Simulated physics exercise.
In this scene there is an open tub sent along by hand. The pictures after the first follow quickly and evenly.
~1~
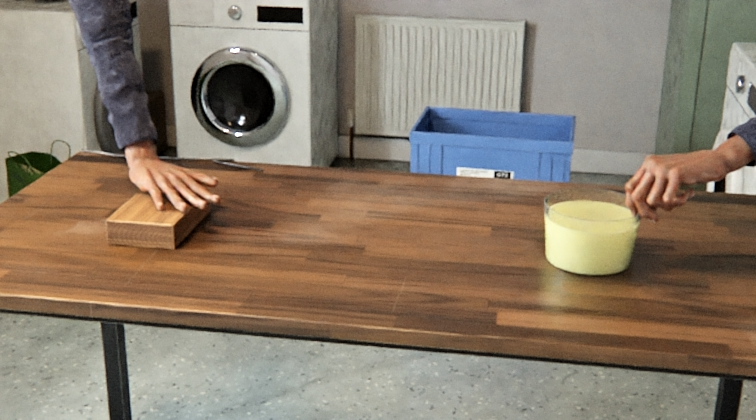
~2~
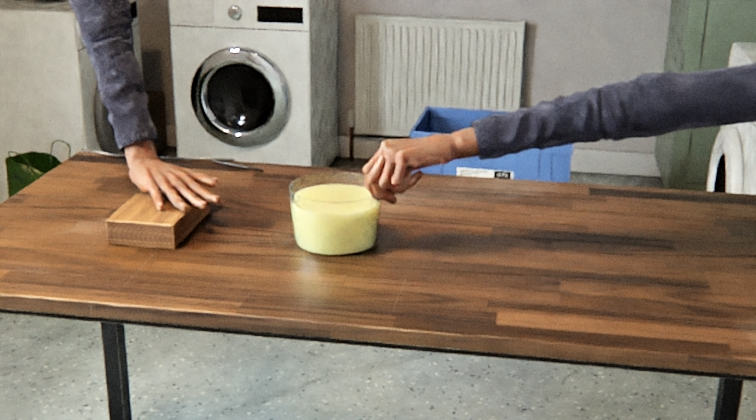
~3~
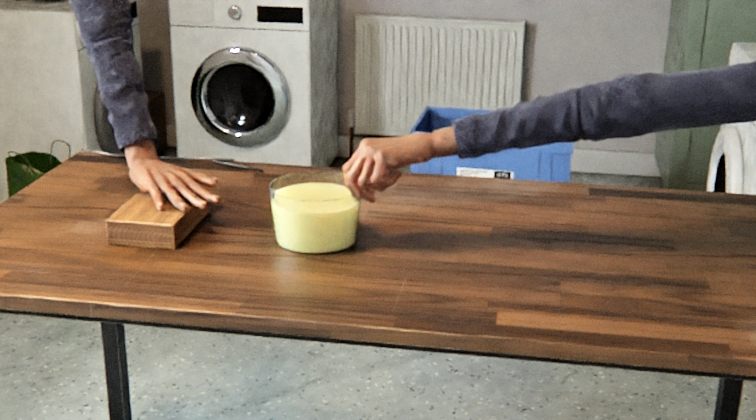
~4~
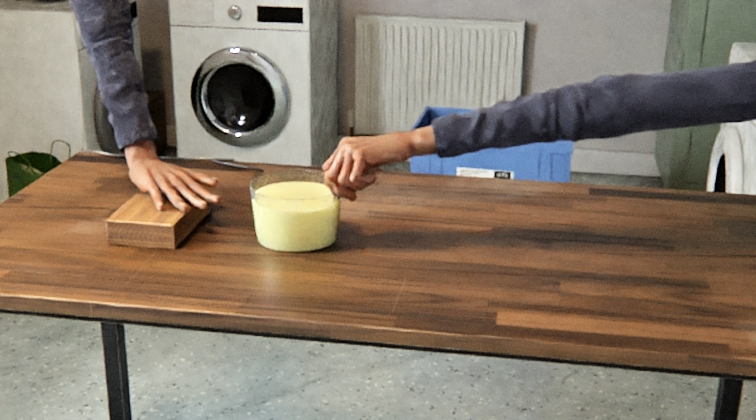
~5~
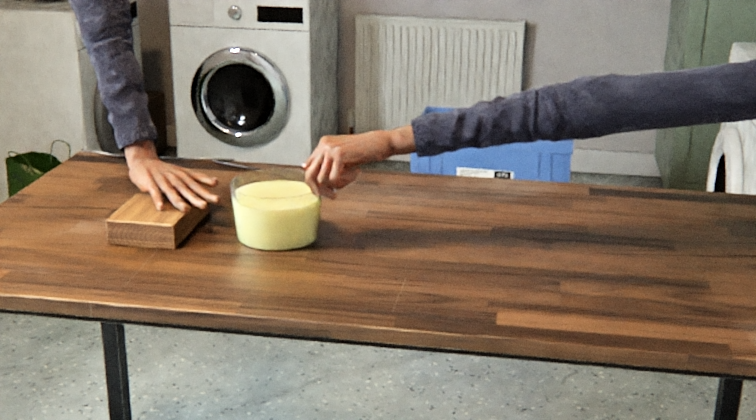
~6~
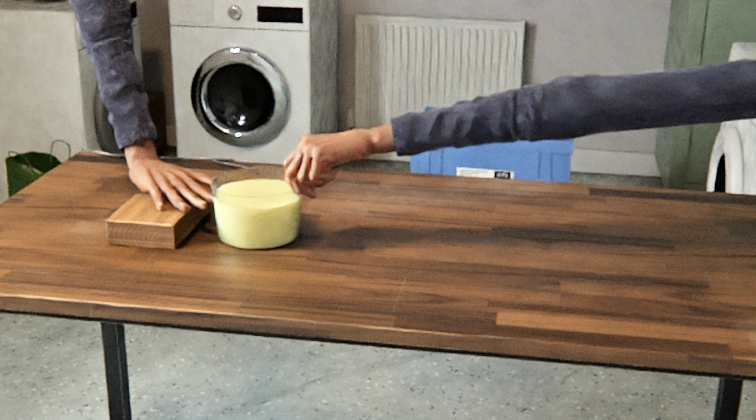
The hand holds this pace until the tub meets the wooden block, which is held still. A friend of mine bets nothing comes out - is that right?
No, the liquid gets out.
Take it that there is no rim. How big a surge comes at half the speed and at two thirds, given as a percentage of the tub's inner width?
Around 15 % and 20 %.
Shortly, the tub meets the wooden block.
Then, the lemonade surges up the wall; it has lost some.
At the finish, the tub stands at the wooden block; it has lost some.
